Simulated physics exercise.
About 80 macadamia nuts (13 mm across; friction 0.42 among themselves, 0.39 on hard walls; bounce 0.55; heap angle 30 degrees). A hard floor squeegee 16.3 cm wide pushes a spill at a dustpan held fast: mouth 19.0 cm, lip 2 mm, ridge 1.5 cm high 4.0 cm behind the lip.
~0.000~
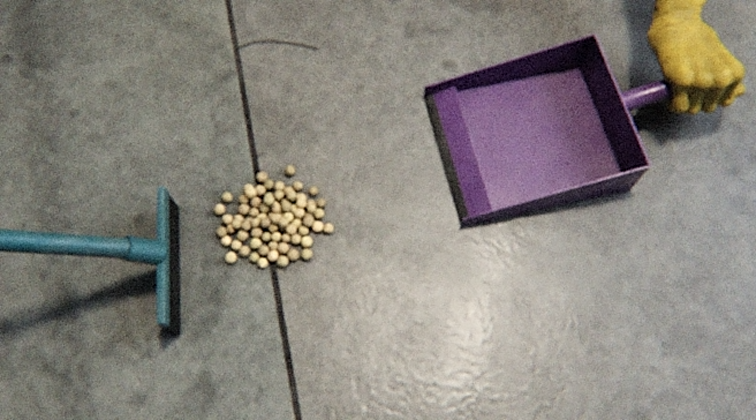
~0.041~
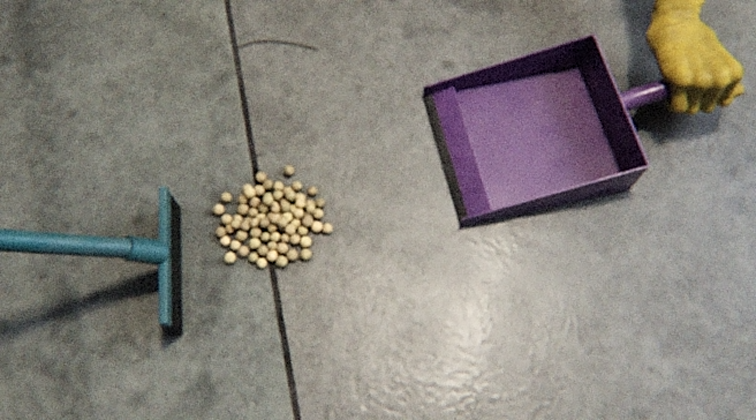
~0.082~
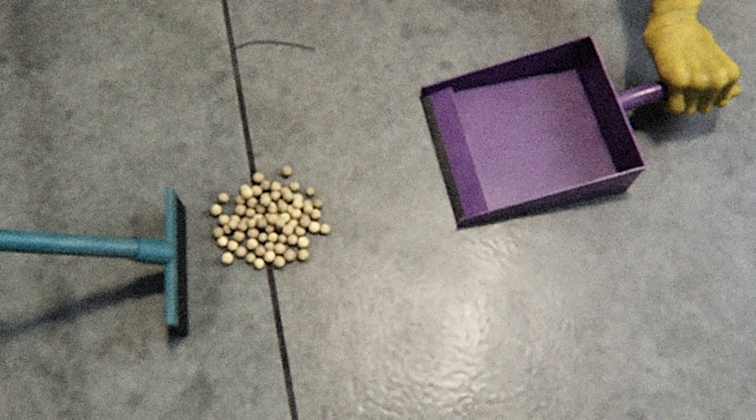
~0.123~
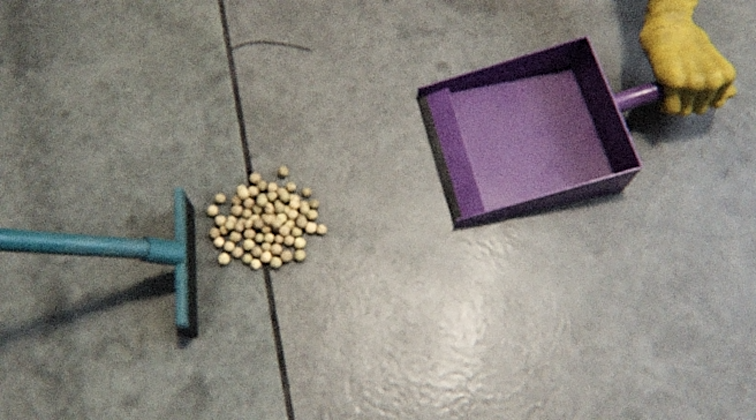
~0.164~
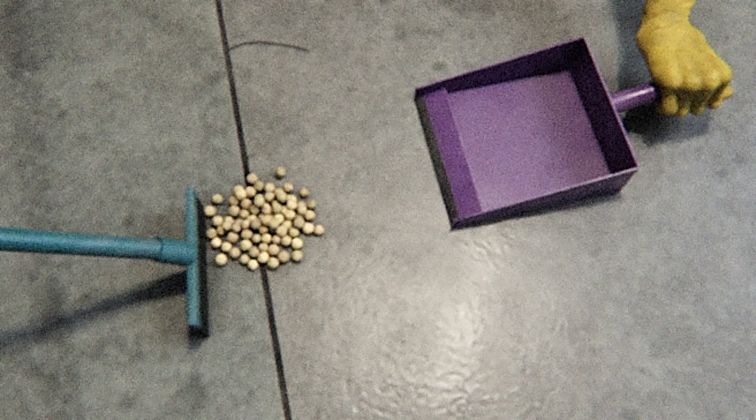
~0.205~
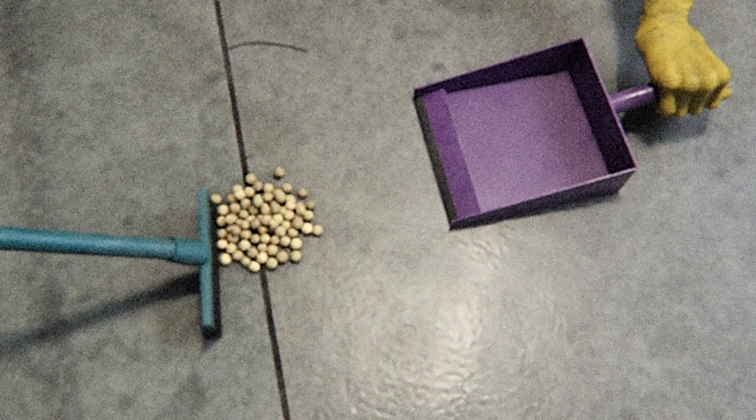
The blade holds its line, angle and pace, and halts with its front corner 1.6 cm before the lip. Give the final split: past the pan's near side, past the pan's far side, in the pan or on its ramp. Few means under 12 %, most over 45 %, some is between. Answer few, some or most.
Near side: Some, far side: Few, pan: Few.
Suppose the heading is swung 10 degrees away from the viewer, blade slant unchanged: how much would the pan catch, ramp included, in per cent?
In that case some 20 per cent.
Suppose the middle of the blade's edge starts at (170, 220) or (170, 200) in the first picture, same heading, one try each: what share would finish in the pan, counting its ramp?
About 25 and 25 per cent.
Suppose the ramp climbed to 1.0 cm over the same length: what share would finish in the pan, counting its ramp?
Then about 10 per cent.
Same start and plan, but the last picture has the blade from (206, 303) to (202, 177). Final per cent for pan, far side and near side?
Pan 25, far 5, near 25.
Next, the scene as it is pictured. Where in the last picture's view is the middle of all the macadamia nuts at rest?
At about (425, 182).
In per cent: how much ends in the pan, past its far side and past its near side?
Near side 30; far side 0; pan 10.
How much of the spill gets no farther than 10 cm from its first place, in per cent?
About 35 per cent.
After 0.54 s, middle of the blade 16 cm from the lip; 0 % over the lip, far side 0 %, near side 20 %.
Then, at 0.76 s, middle of the blade 7 cm from the lip; 0 % over the lip, far side 0 %, near side 25 %.
After 1.09 s, middle of the blade 2 cm from the lip; 5 % over the lip, far side 0 %, near side 30 %.
By 2.2 s all is still; near side 30 %, far side 0 %, pan 10 %, in front of the lip or behind the blade 65 %.
